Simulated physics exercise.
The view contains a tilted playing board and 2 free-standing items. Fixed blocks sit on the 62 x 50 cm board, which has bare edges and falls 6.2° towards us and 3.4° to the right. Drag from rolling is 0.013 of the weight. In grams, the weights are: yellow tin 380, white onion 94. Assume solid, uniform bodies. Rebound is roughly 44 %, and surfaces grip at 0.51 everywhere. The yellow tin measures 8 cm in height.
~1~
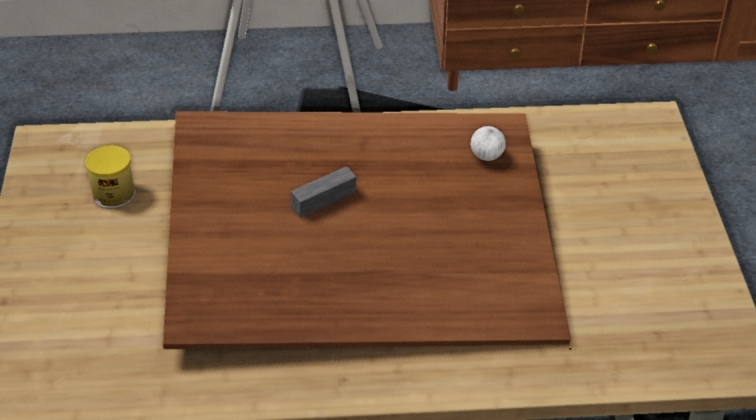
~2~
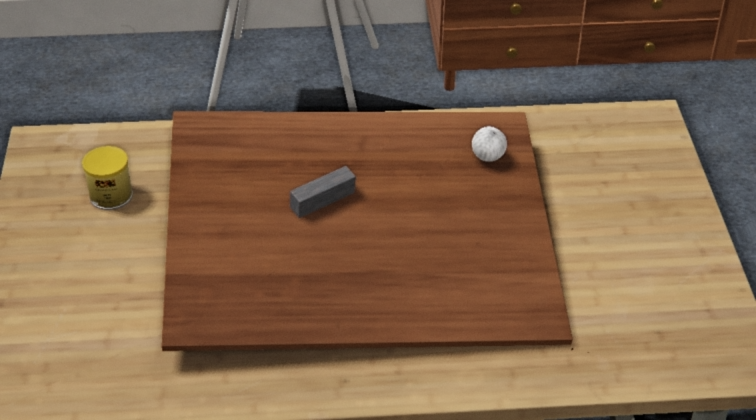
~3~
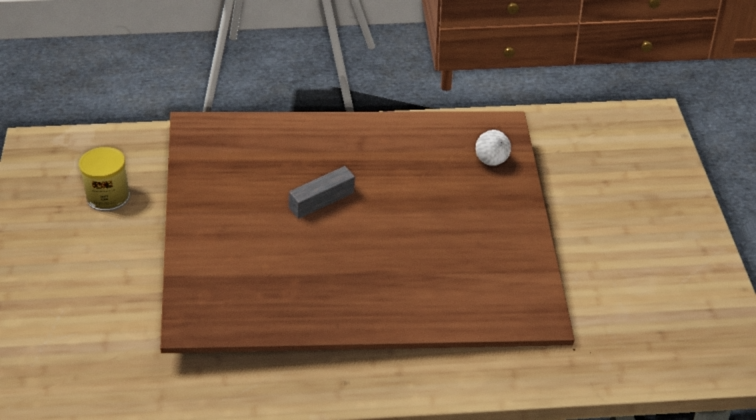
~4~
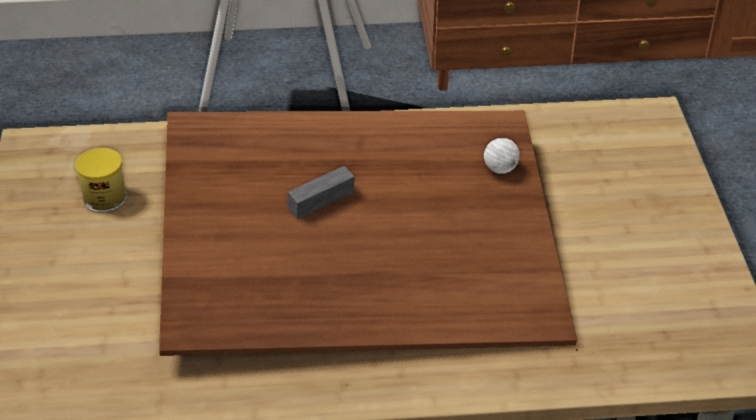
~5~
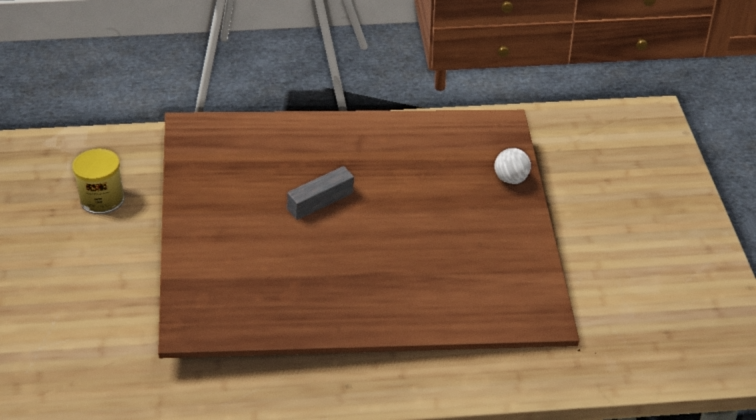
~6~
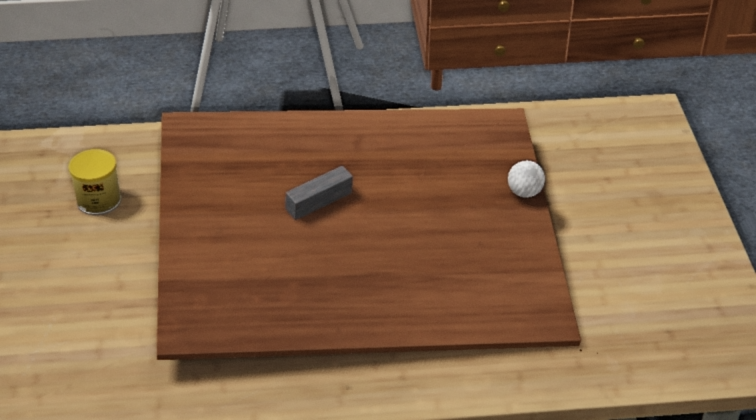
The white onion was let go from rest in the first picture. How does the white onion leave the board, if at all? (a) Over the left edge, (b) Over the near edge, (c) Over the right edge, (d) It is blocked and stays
Answer: C.
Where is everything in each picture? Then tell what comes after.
In the first frame, 39 cm of board to the near edge; white onion (488, 143); yellow tin (111, 177).
In the second frame, 39 cm of board to the near edge; white onion (489, 144); yellow tin (108, 178).
In the third frame, 38 cm of board to the near edge; white onion (493, 148); yellow tin (105, 179).
In the fourth frame, 36 cm of board to the near edge; white onion (502, 156); yellow tin (102, 180).
In the fifth frame, 33 cm of board to the near edge; white onion (513, 166); yellow tin (99, 182).
In the sixth frame, 30 cm of board to the near edge; white onion (527, 179); yellow tin (96, 182).
Then, 0.20 s on from there, it has gone over the right edge; white onion near (565, 218).
Then, 0.40 s on from there, it has gone over the right edge; white onion near (617, 274).
Then, 0.60 s on from there, it has gone over the right edge; white onion near (673, 313).
In the end, it has gone over the right edge; yellow tin under 8 cm from the start.
